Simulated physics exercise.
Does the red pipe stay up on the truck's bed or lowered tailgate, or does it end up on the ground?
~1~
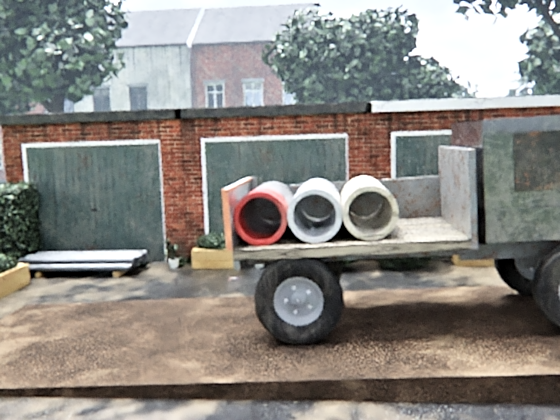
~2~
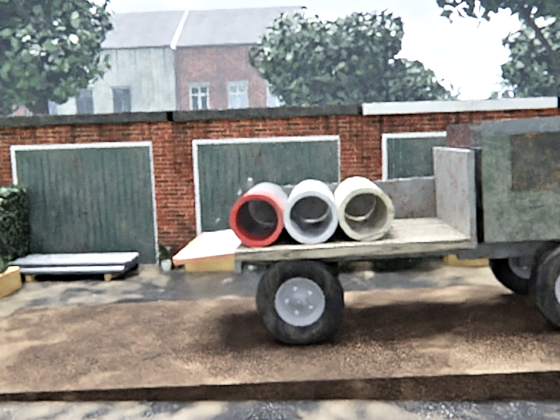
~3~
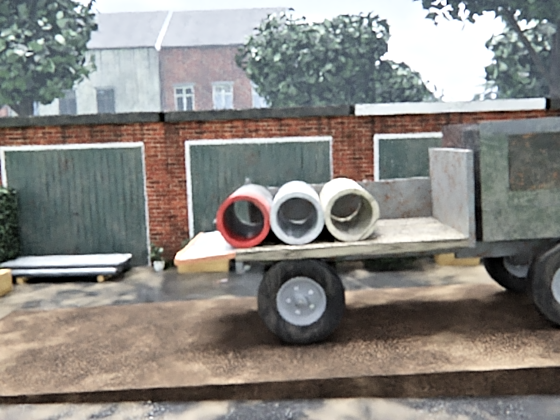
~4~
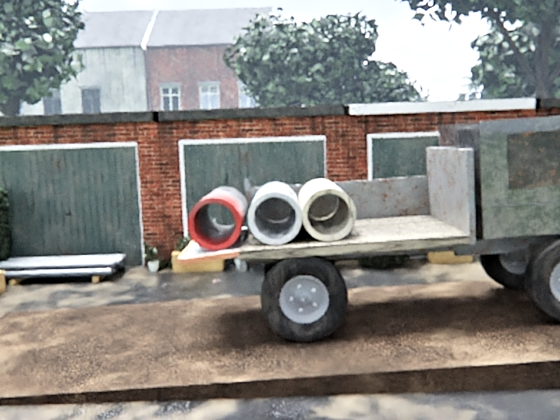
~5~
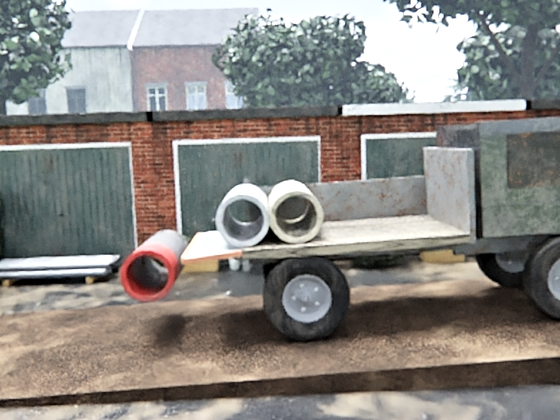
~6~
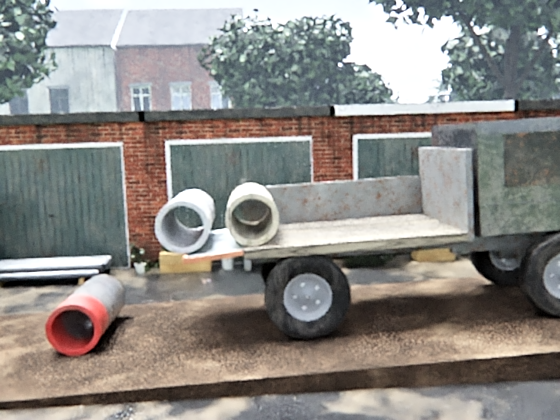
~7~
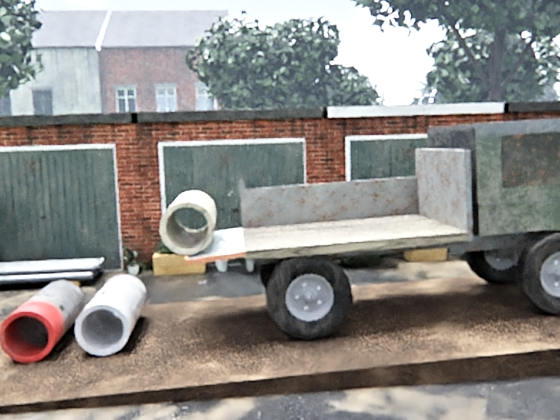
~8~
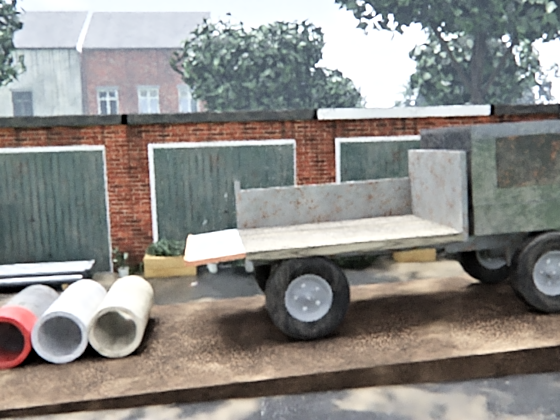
The red pipe ends up on the ground. It rolls off the lowered tailgate first and comes to rest on the dirt to the left of the truck.
